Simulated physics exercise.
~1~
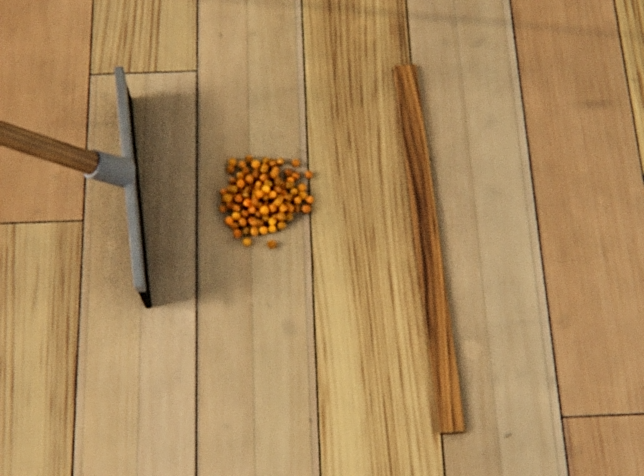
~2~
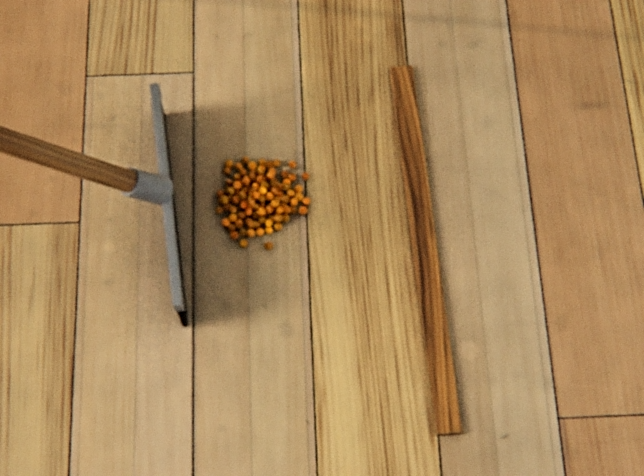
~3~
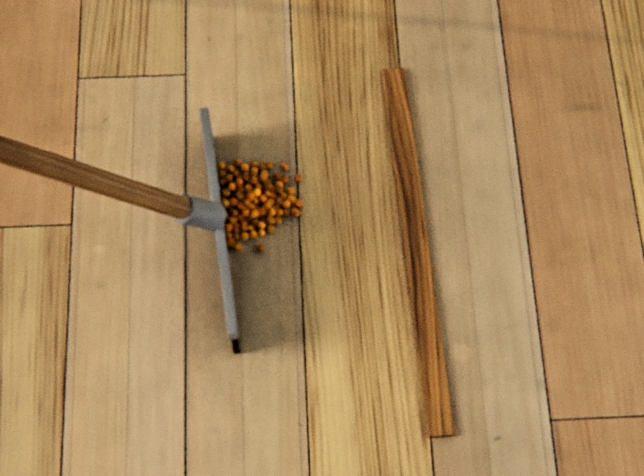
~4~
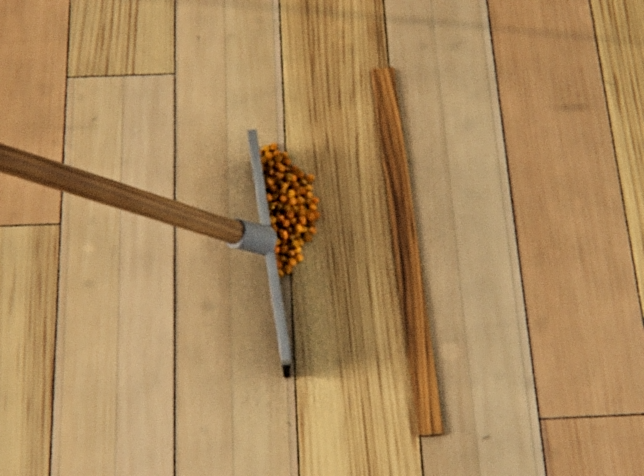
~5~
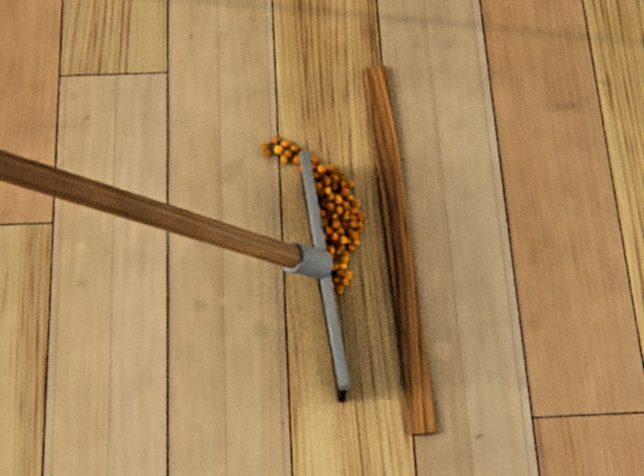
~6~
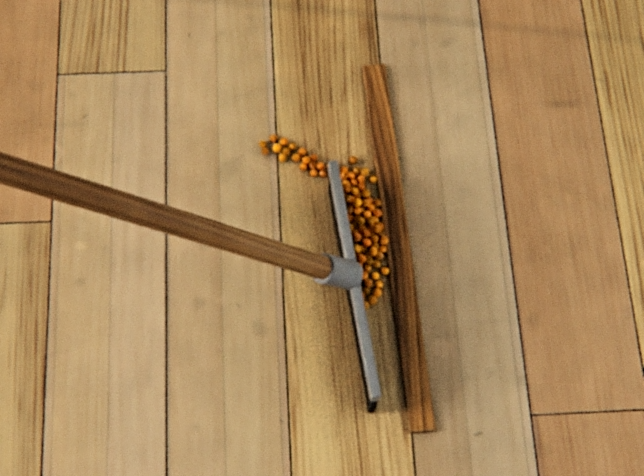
The clip opens on a wooden plank floor with a small heap of orange kernels lying between a grey squeegee on the left and a long wooden strip on the right. The squeegee, on a brown handle, slides right while the kernels stay put. Its blade then meets the heap and pushes it right, bunching the kernels along its face. Some slip around the blade's far end and trail behind it. By the end, the slanted blade is close to the strip, with many kernels crowded between them and a loose line left behind at the upper left.
